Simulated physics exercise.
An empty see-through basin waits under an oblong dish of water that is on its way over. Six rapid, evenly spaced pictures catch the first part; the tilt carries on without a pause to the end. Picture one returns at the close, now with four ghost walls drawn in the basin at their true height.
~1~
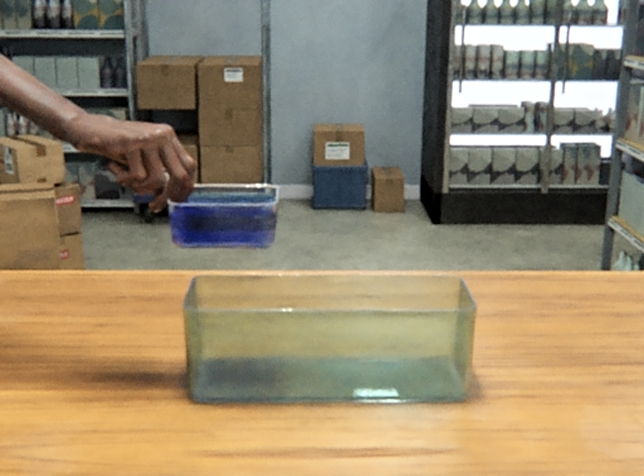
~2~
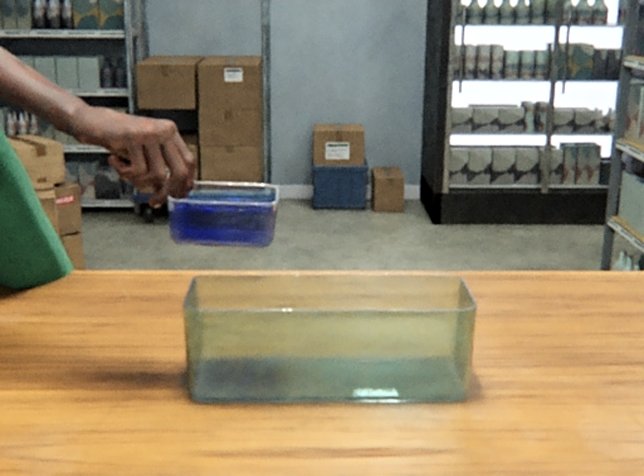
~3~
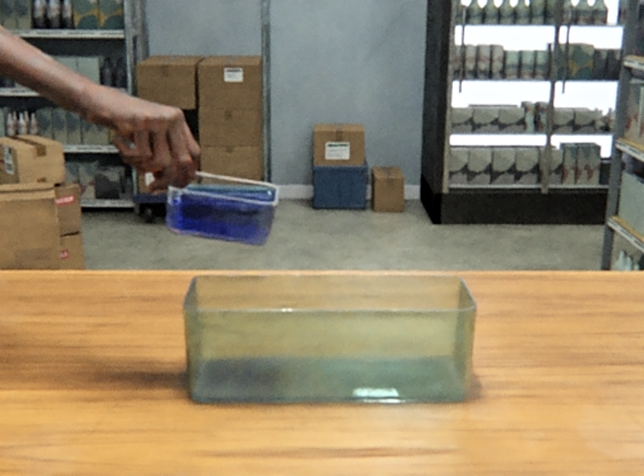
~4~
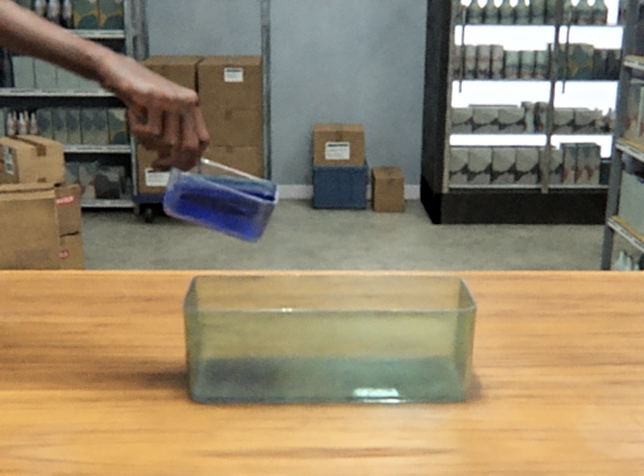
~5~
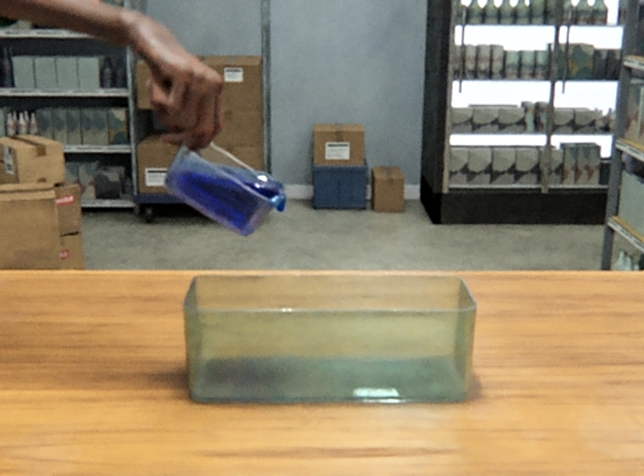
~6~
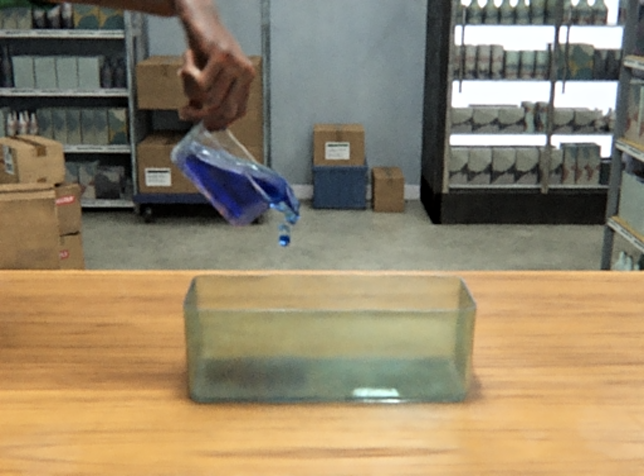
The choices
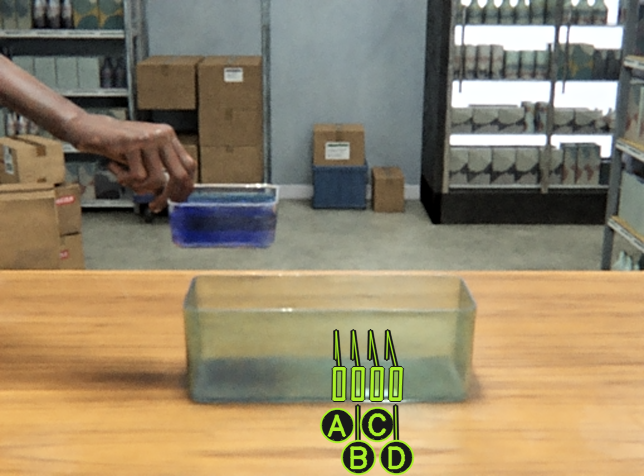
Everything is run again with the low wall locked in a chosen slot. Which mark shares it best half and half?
Slot C.
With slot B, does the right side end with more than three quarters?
No.
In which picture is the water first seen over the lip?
Picture 4.
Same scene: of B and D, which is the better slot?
The answer is B.
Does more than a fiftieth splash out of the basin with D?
Yes, it does.
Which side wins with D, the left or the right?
More ends on the left.
In lime, A at (339, 406); B at (357, 406); C at (376, 406); D at (395, 406).
Choosing A, about 20 % ends left of the wall and 74 % right of it; 6 % is lost outside.
Choosing B, about 29 % ends left of the wall and 65 % right of it; 6 % is lost outside.
Choosing C, about 49 % ends left of the wall and 44 % right of it; 7 % is lost outside.
Choosing D, about 73 % ends left of the wall and 20 % right of it; 8 % is lost outside.
